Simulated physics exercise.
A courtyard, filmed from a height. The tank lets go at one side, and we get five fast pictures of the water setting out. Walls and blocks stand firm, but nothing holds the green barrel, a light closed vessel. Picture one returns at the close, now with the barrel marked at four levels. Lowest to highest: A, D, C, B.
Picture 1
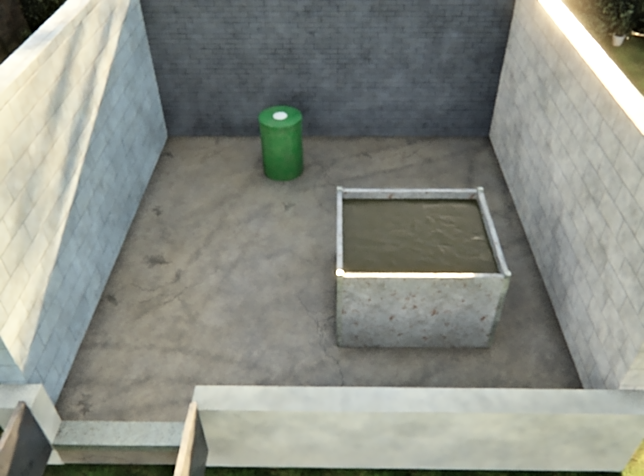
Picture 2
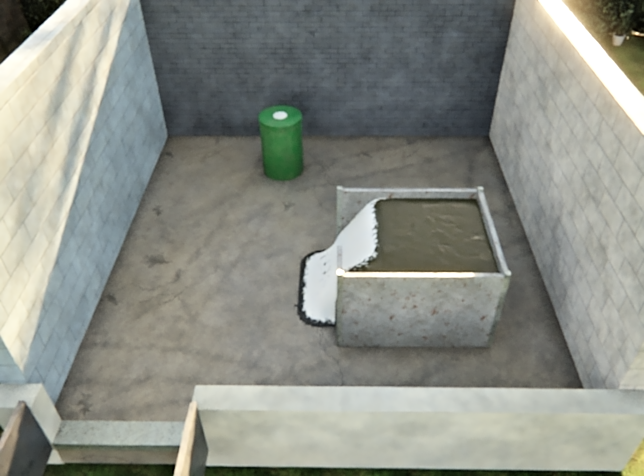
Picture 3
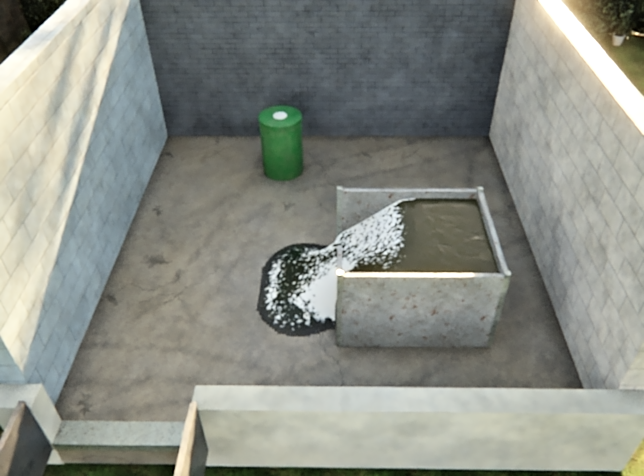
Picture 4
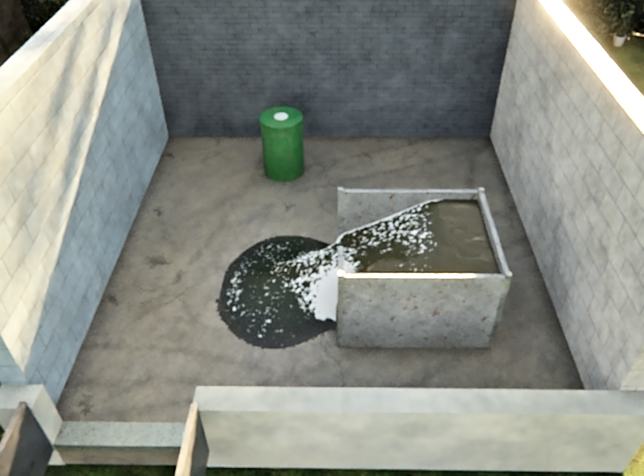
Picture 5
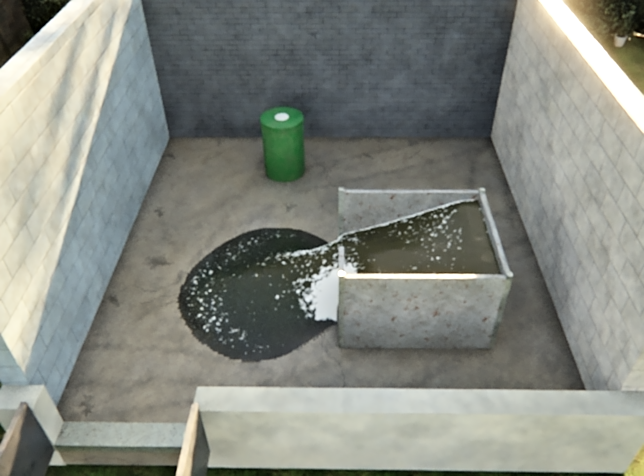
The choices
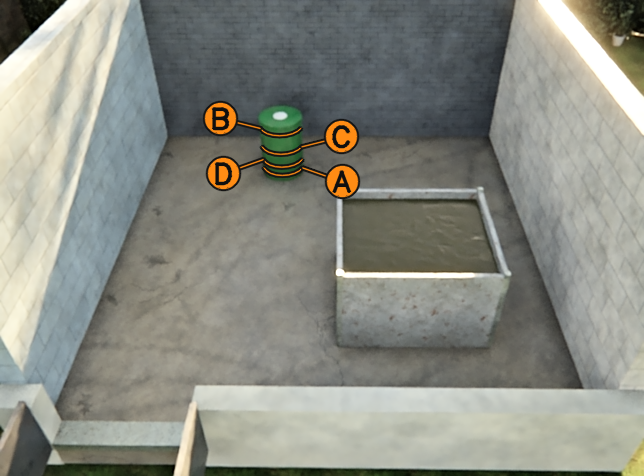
Murky water fills a concrete tank in a walled yard, then pours out through its open left side in a white, foaming rush. The dark puddle widens leftward and backward across the ground as the level by the opening sinks and foam scatters, while a green barrel stands still behind it.
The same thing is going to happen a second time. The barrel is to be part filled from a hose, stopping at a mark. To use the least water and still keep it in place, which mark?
Take A.
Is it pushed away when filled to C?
No.
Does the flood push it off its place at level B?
No.
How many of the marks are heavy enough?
All four.
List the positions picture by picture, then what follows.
The first frame shows lid of the green barrel at (280, 116); tank full, its middle at (415, 235); open gate at (120, 388).
In the second frame, 2 % of the ground wet, in view closest to the barrel at (322, 253).
In the third frame, 5 % of the ground wet, in view closest to the barrel at (301, 248).
In the fourth frame, 8 % of the ground wet, in view closest to the barrel at (287, 240).
The fifth frame shows lid of the green barrel at (282, 117); 12 % of the ground wet, in view closest to the barrel at (284, 233).
On the marked copy, A at (282, 175); B at (279, 135); C at (280, 154); D at (281, 167); from the bottom up A, D, C, B.
Choosing A, it shifts by a finger or two and stays.
Choosing B, it does not move.
Choosing C, it does not move.
Choosing D, it does not move.
